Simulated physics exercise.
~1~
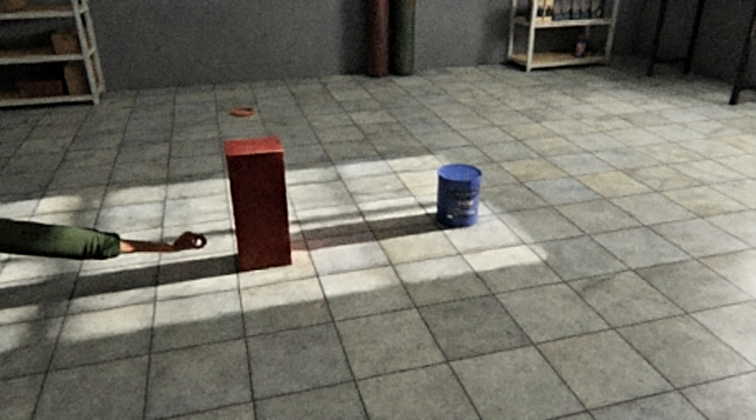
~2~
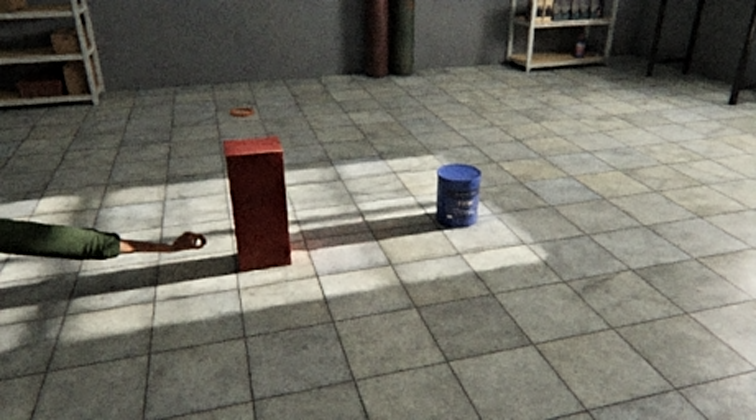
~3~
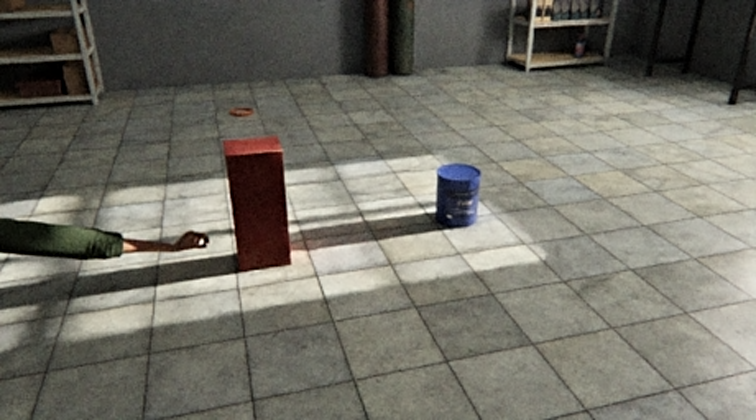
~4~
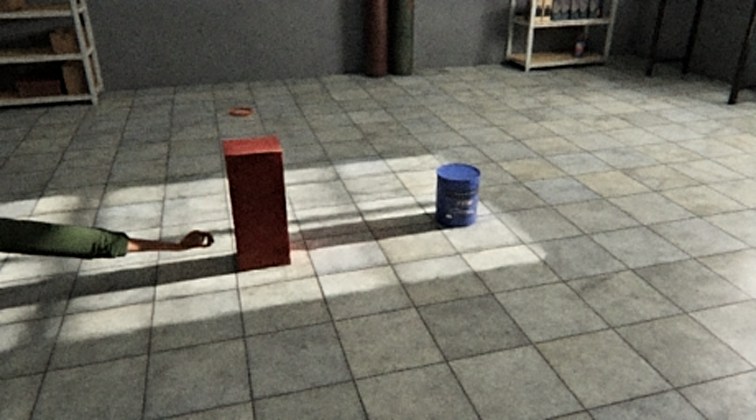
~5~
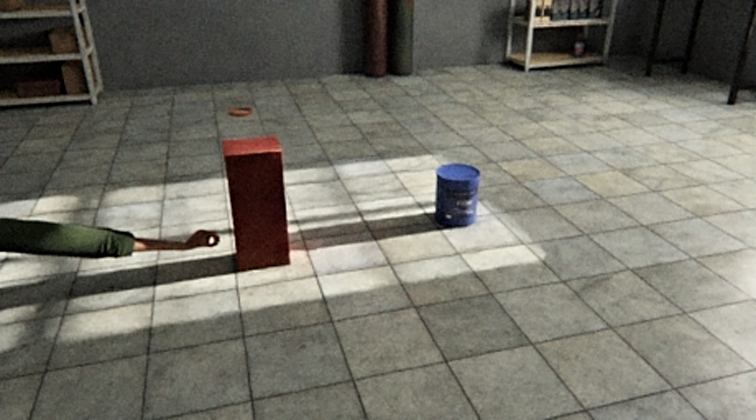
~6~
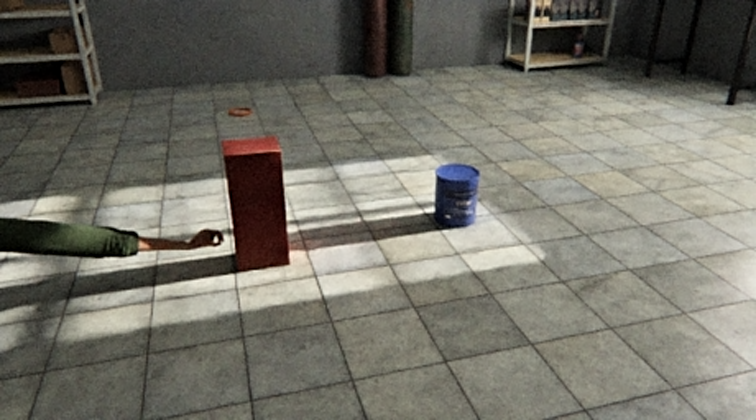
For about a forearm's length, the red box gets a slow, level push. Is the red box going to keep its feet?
Most likely it stays balanced.
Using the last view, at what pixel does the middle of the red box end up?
Looks like it settles somewhere around (334, 195).
Then, 0.30 s later than the last frame, red box moved a little near (271, 203).
Then, 0.70 s later than the last frame, red box moved about its own width near (302, 199).
Then, 1.00 s later than the last frame, red box moved about its own width near (325, 196).
When it is over, moved from the start, red box. End places, in pixels of the last picture, red box near (334, 195).
